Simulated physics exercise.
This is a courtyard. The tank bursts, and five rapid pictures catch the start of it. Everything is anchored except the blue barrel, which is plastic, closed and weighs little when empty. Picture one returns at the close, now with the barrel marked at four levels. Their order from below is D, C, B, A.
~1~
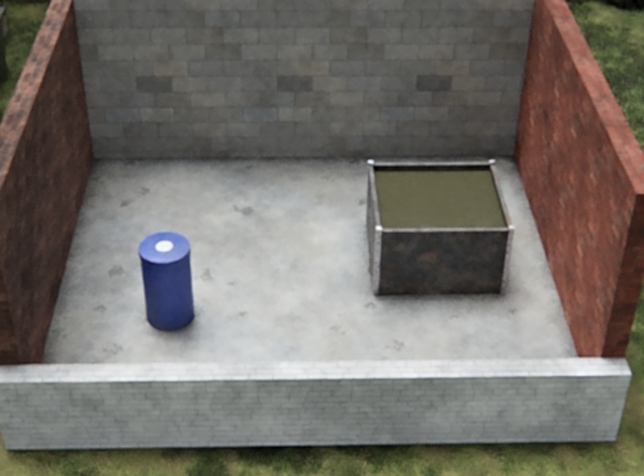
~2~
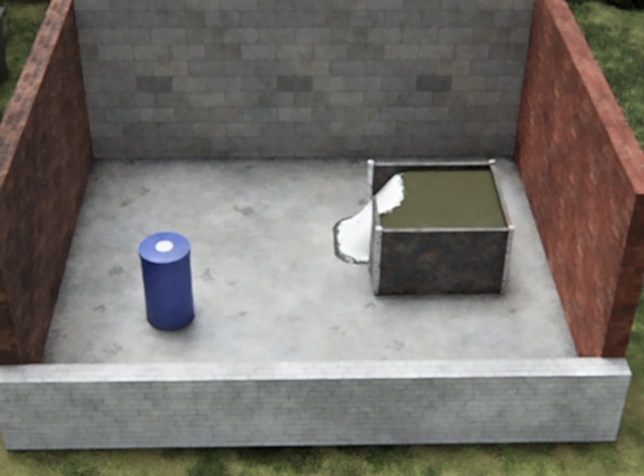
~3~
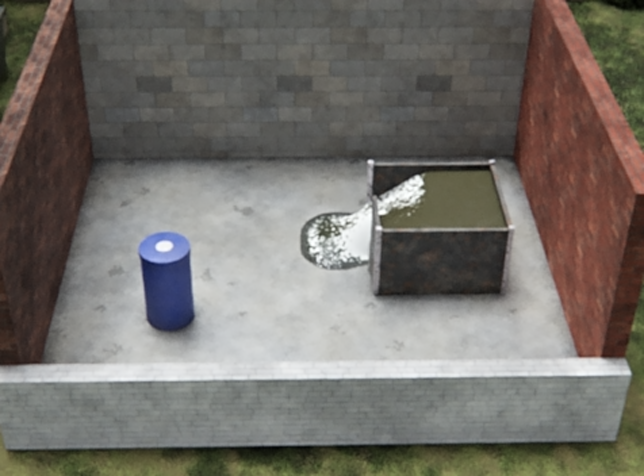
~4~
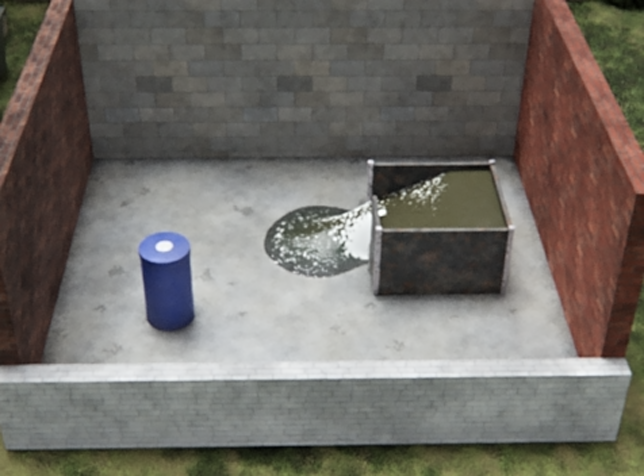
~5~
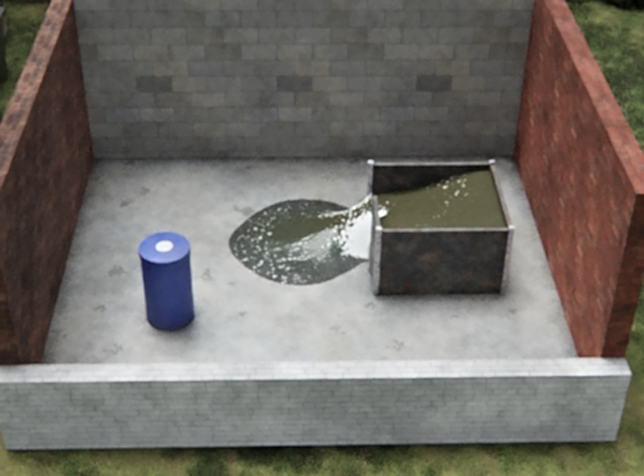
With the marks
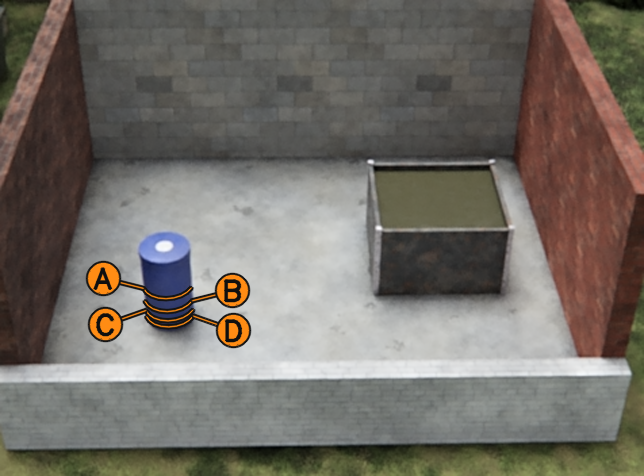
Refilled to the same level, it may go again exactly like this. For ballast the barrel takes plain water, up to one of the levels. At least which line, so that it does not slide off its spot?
C is the one.
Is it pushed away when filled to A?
No, that is safe.
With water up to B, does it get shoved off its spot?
No, not at all.
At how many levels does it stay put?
Three of the four.
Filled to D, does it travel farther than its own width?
Yes, it does.
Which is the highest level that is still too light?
It is D.
On the marked copy, A at (166, 298); B at (167, 311); C at (168, 320); D at (168, 326); from the bottom up D, C, B, A.
With A, it does not move.
With B, it does not move.
With C, it does not move.
With D, it is pushed about 3 times its own width away.
